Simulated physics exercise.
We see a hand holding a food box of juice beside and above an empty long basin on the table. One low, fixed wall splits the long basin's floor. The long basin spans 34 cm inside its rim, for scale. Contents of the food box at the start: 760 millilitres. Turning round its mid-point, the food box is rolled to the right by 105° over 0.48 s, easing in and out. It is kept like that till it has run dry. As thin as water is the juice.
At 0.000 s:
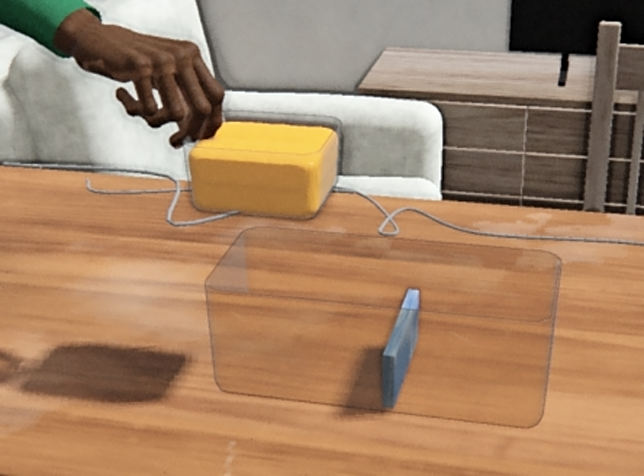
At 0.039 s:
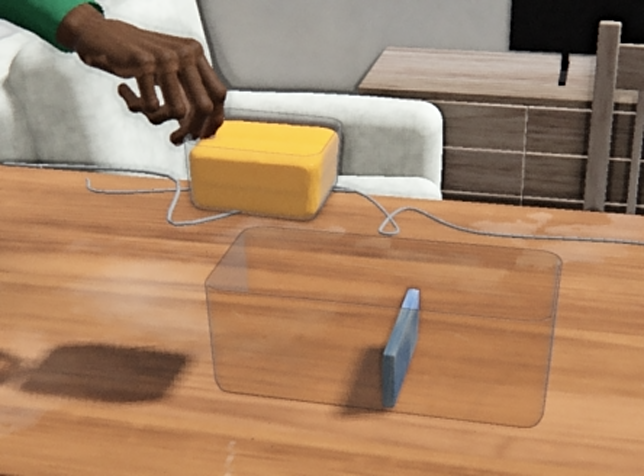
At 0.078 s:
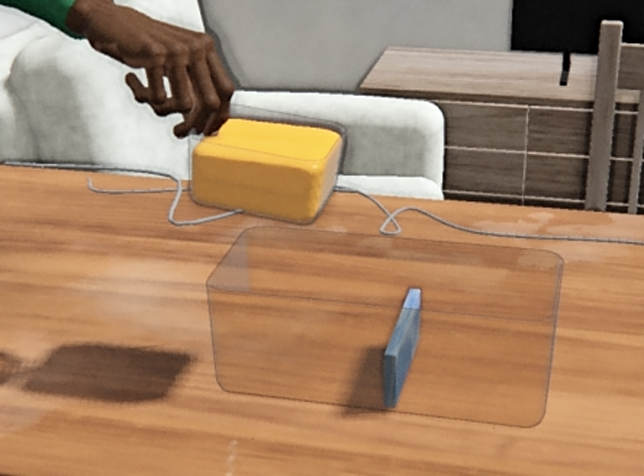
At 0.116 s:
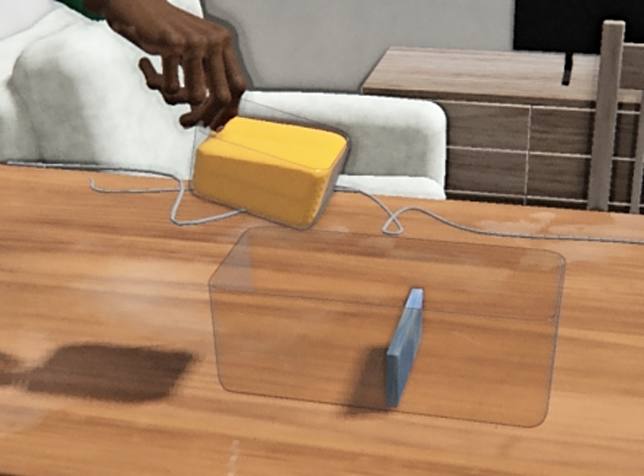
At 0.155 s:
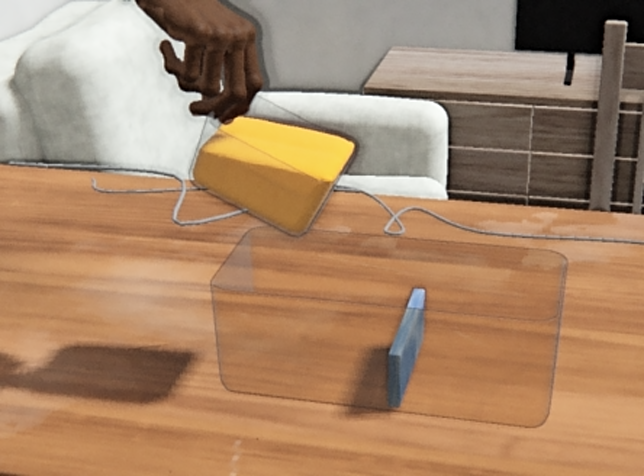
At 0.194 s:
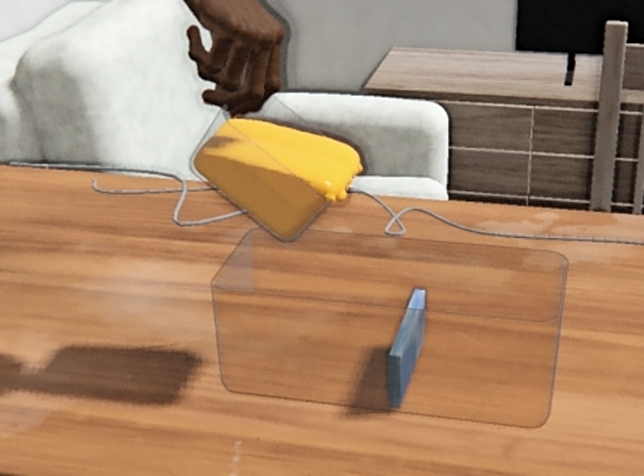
A hand tilts a clear box of yellow juice rightward until some crosses its edge.
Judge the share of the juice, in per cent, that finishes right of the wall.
9 percent, roughly.
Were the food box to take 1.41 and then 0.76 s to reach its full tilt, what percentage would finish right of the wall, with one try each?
In turn about 45 and 25 per cent.
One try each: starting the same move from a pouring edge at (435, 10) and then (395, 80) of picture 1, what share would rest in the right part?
I'd say 80 percent on the first go, 85 percent on the next.
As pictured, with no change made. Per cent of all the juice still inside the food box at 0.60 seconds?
Around 2 in a hundred is still there.
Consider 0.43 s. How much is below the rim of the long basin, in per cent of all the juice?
Estimate - around 58 in a hundred parts.
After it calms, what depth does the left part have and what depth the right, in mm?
Once settled, the left stands around 26 mm and the right around 4 mm.
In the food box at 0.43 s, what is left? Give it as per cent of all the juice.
Still held: Roughly 16 % of the total.
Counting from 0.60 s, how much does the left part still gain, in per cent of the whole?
About 1 percent, give or take.
Then, 0.43 s in, the tilt is 102° and 16 per cent is still to pour, 51 is left of the wall and 6 right of it.
Then, 0.60 s in, the tilt is 105° and 2 per cent is still to pour, 83 is left of the wall and 7 right of it.
Then, 0.78 s in, the tilt is 105° and 0 per cent is still to pour, 84 is left of the wall and 8 right of it.
Then, 0.98 s in, the tilt is 105° and 0 per cent is still to pour, 84 is left of the wall and 9 right of it.
Finally, 84 per cent lies left of the wall, 9 right of it and 7 outside.
